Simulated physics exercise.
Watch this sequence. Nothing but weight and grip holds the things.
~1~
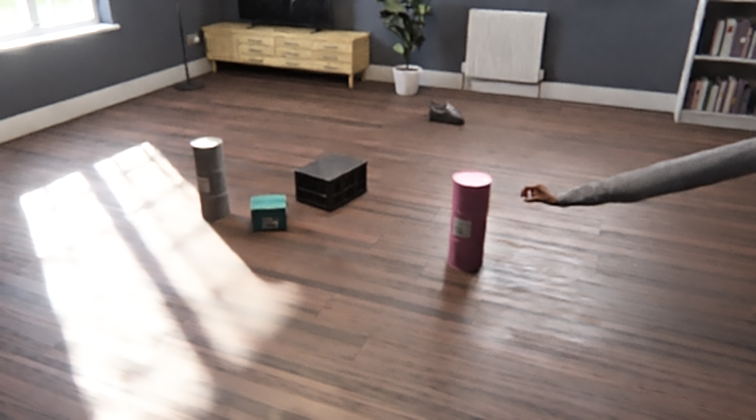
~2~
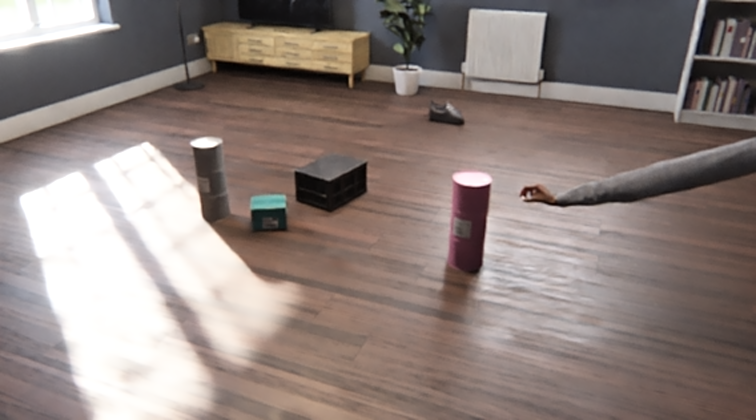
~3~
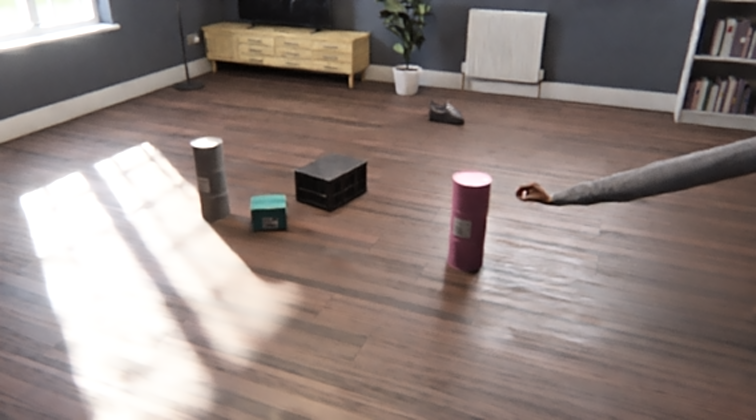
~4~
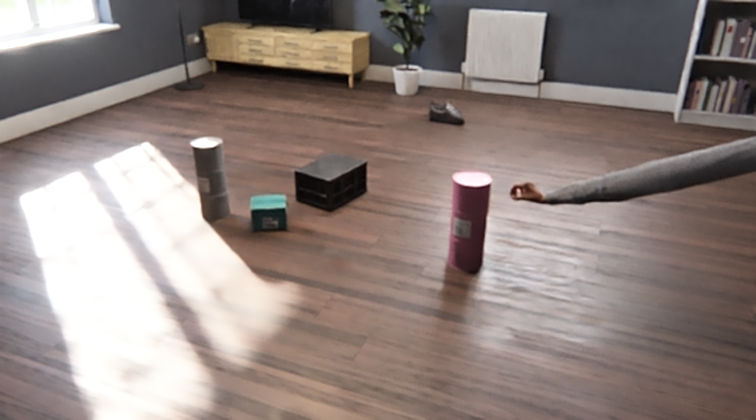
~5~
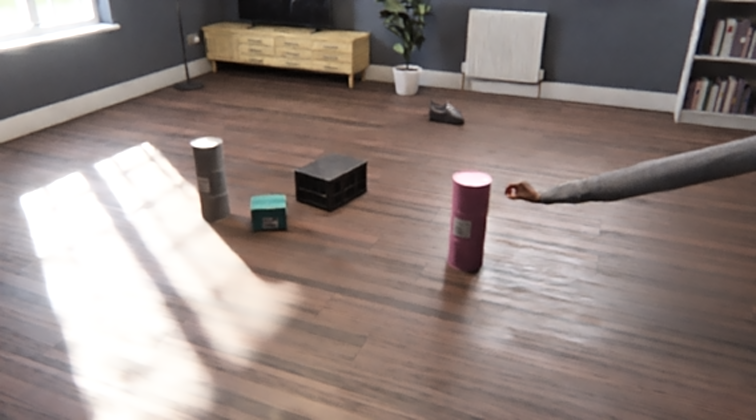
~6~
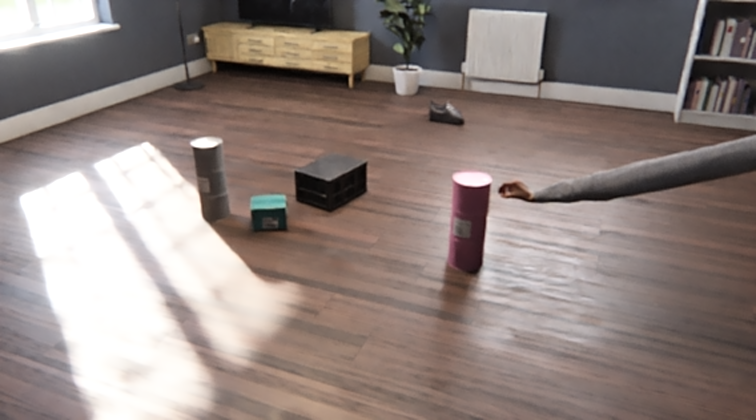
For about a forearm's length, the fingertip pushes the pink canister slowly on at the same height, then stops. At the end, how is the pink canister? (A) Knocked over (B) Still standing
A, knocked over.
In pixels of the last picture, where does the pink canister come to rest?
Roughly (402, 233).
Then, 0.50 s past the last view, pink canister rocked 14° from its first pose near (457, 216).
Then, 1.00 s past the last view, pink canister rocked 45° from its first pose near (431, 215).
Then, 1.20 s past the last view, pink canister on its side near (404, 235).
Finally, down or leaning hard on the floor, pink canister. Final places as the last picture's camera would see them, pink canister near (402, 233).
